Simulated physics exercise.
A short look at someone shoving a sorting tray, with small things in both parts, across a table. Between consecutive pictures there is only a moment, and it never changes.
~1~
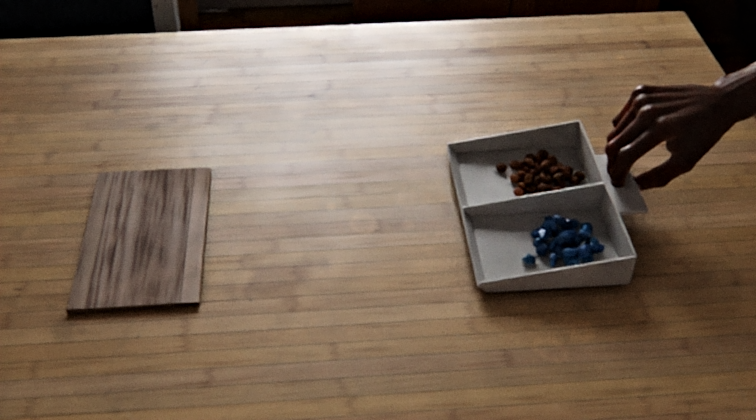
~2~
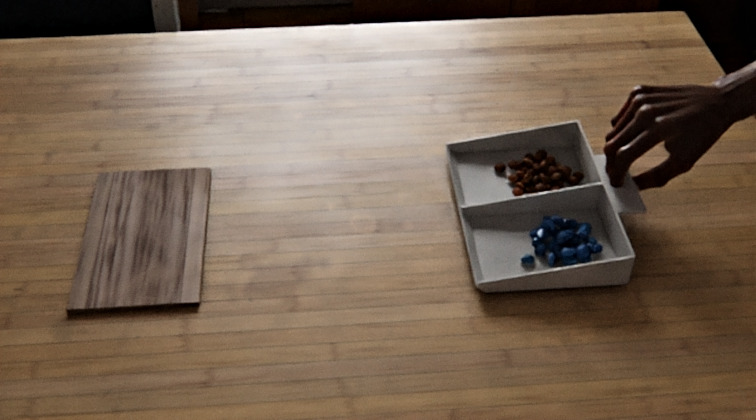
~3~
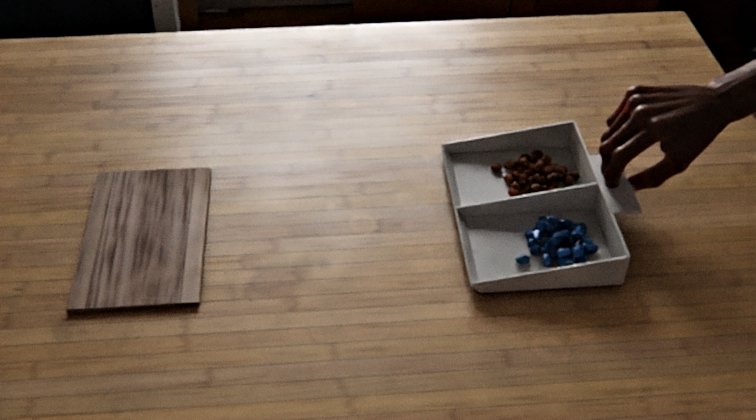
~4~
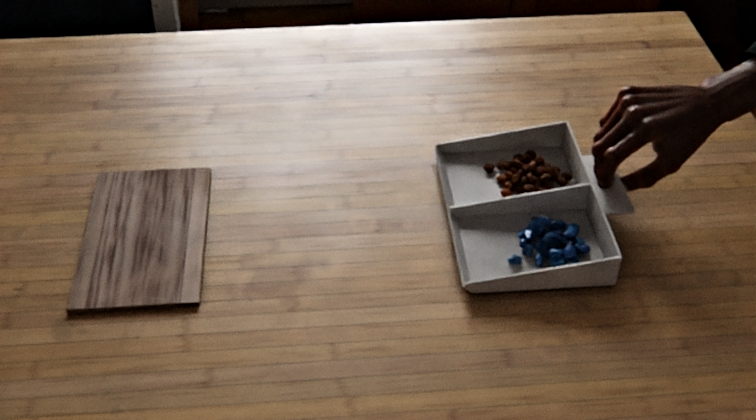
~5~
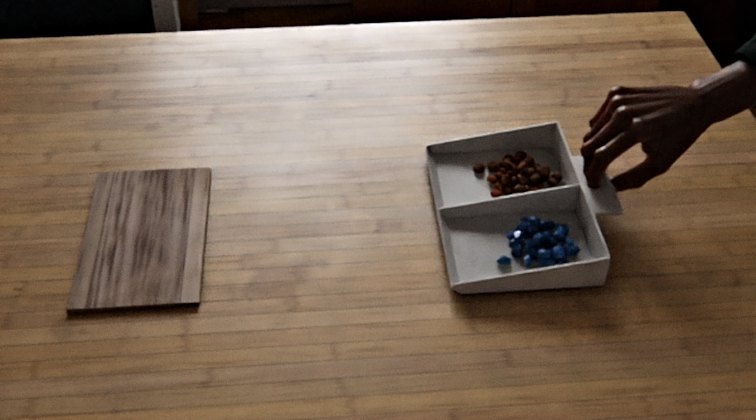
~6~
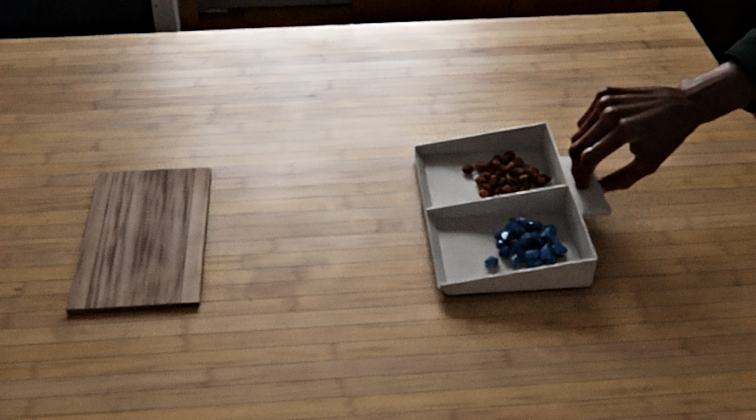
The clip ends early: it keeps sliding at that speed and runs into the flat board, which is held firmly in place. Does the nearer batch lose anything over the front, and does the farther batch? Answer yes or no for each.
Nearer batch - no, it keeps it all; farther batch - no, it keeps it all.
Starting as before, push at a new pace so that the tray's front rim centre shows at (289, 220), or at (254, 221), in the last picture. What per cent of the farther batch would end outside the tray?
20 % and 40 %.
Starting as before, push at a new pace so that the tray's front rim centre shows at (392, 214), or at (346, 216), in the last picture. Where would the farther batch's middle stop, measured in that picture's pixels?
(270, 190), then (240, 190).
Then, 0.47 s after the last picture, tray still sliding, front rim near (321, 218); nearer batch all inside; farther batch all inside.
Then, 1.03 s after the last picture, tray stopped at the flat board; nearer batch all inside; farther batch all inside.
At rest, tray stopped at the flat board; nearer batch all inside; farther batch all inside.
